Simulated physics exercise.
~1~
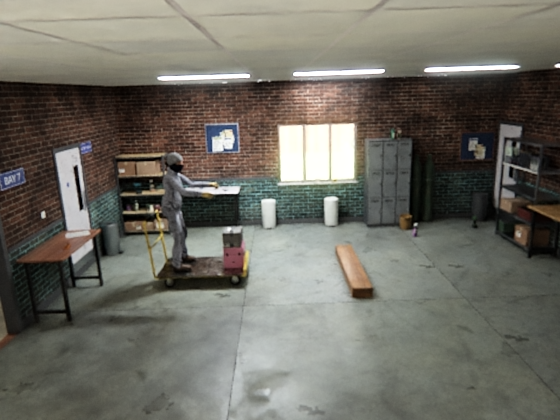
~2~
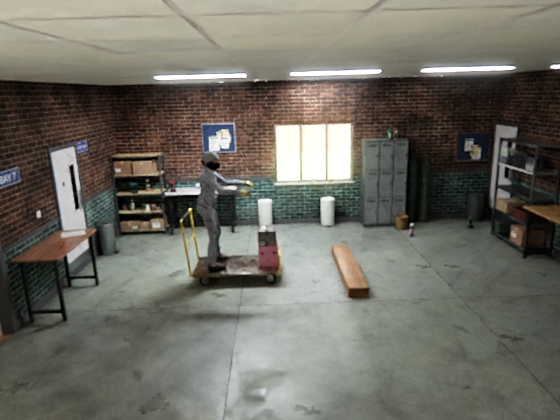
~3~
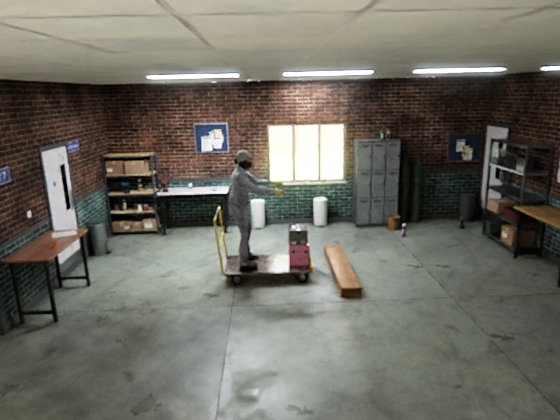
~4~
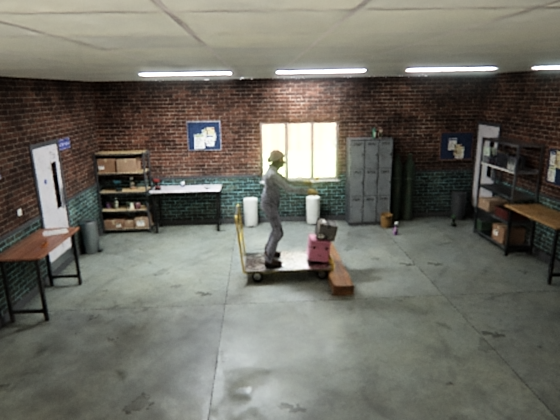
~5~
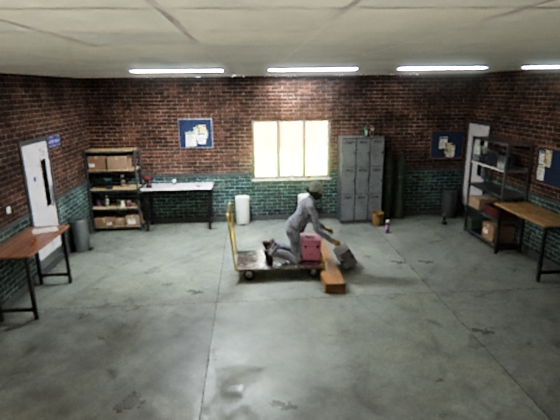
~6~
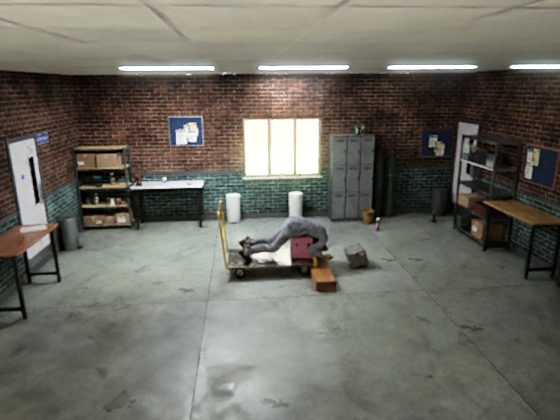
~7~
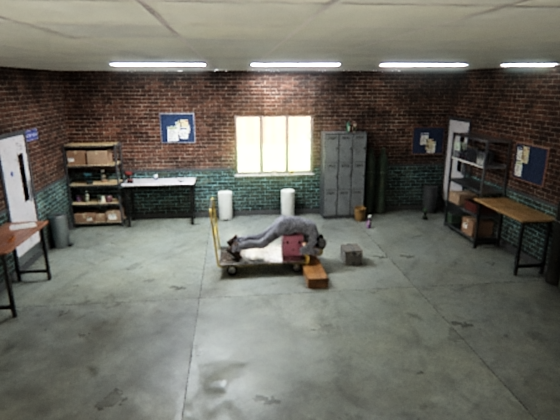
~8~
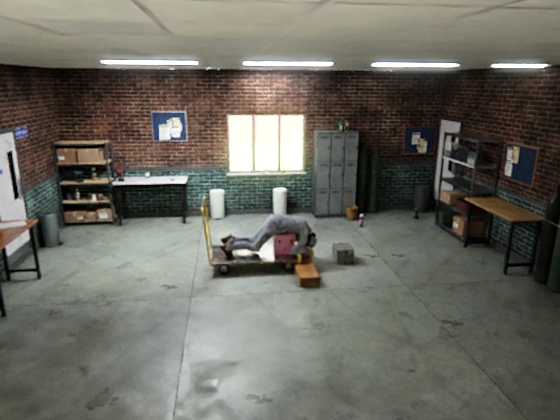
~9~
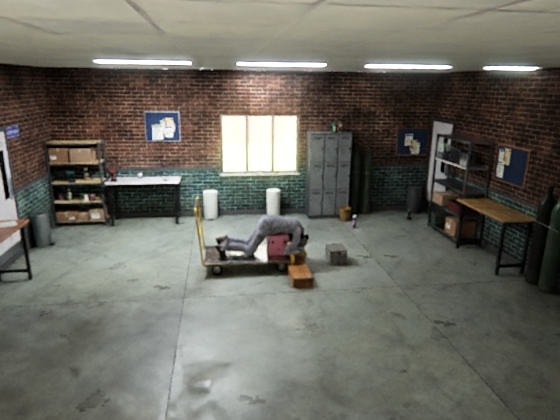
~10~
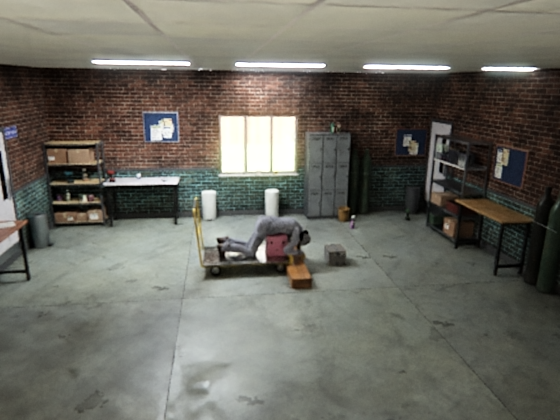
Stock cart carrying a standing worker rolls right and stops at a raised sill, worker slumping over pink toolbox, grey parcel tumbling beyond.
